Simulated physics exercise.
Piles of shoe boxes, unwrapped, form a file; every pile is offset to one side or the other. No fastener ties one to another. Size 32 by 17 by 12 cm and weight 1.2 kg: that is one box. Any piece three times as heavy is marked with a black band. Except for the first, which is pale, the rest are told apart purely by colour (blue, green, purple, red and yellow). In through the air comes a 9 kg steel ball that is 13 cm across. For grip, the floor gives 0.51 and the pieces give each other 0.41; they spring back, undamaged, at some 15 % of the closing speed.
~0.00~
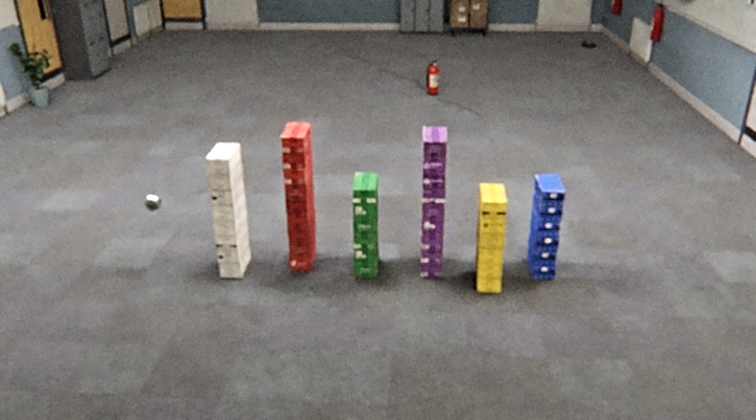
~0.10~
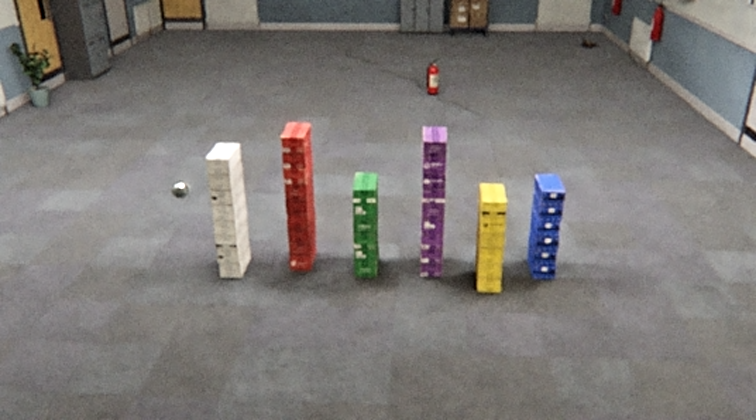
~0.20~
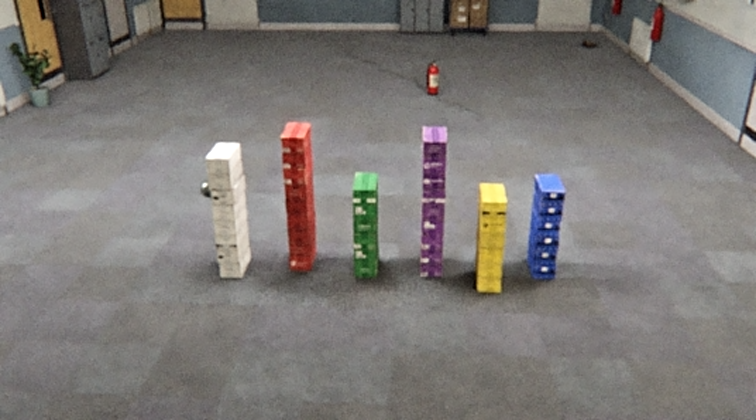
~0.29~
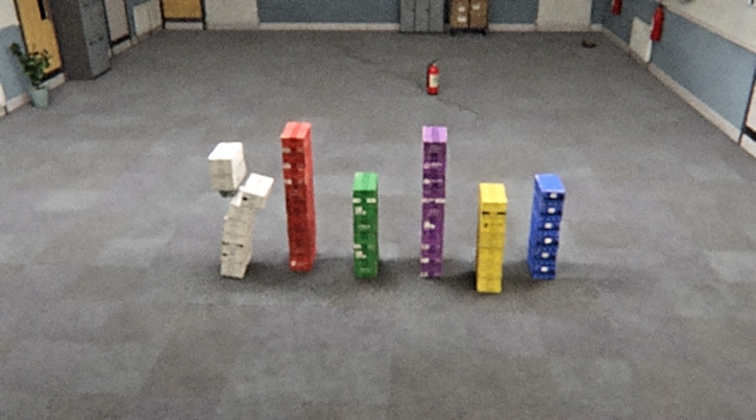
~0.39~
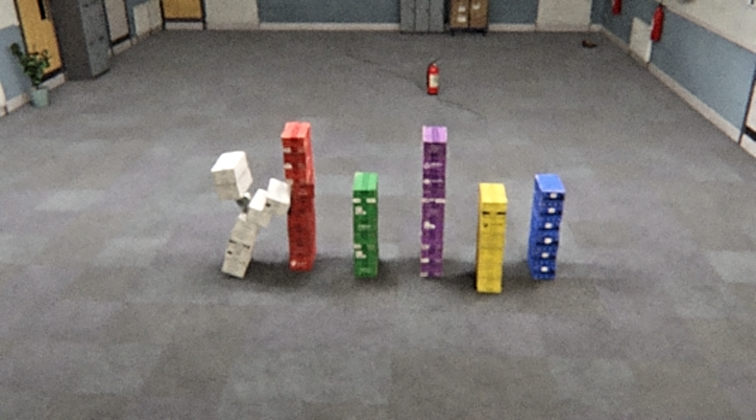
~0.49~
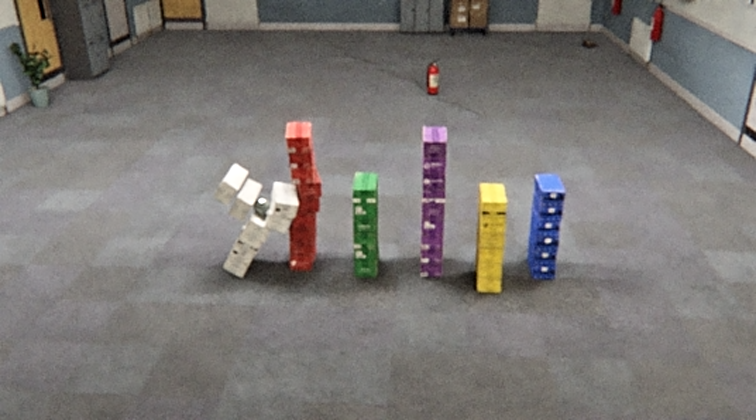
Six tall stacks of boxes, white, red, green, purple, yellow and blue from left to right, stand in a row on a grey carpeted floor, seen from a raised, still viewpoint, with a red fire extinguisher behind. A small silvery ball flies in from the left and strikes the upper part of the white stack. Its boxes break apart and lean rightward, pushing against the red stack and shifting its middle, while the others stay still.
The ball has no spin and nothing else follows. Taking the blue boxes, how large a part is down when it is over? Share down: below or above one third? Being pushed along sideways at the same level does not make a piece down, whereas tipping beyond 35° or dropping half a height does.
Above.
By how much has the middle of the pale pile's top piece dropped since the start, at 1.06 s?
Roughly 85 cm.
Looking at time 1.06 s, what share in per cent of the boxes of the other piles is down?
By then 20 %.
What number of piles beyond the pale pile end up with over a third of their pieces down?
The total is 5.
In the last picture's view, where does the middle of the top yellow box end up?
About (636, 277).
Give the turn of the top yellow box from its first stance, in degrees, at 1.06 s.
Some 0°.
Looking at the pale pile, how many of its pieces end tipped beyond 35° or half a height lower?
That happens to 7 of them.
After 1.06 s, 7 of the pale pile down; none of the 6 blue boxes down (8 of 36 in all colours); top blue box unmoved; top green box leaning 19°.
After 2.76 s, 7 of the pale pile down; none of the 6 blue boxes down (22 of 36 in all colours); top blue box leaning 7°; top purple box on its side.
At rest (5.1 s), 7 of the pale pile down; 6 of the 6 blue boxes down (33 of 36 in all colours); top blue box 62 cm lower; top purple box upside down. That is 100 per cent. As the last picture would show them, middles, top blue box near (713, 254), top purple box near (734, 253).
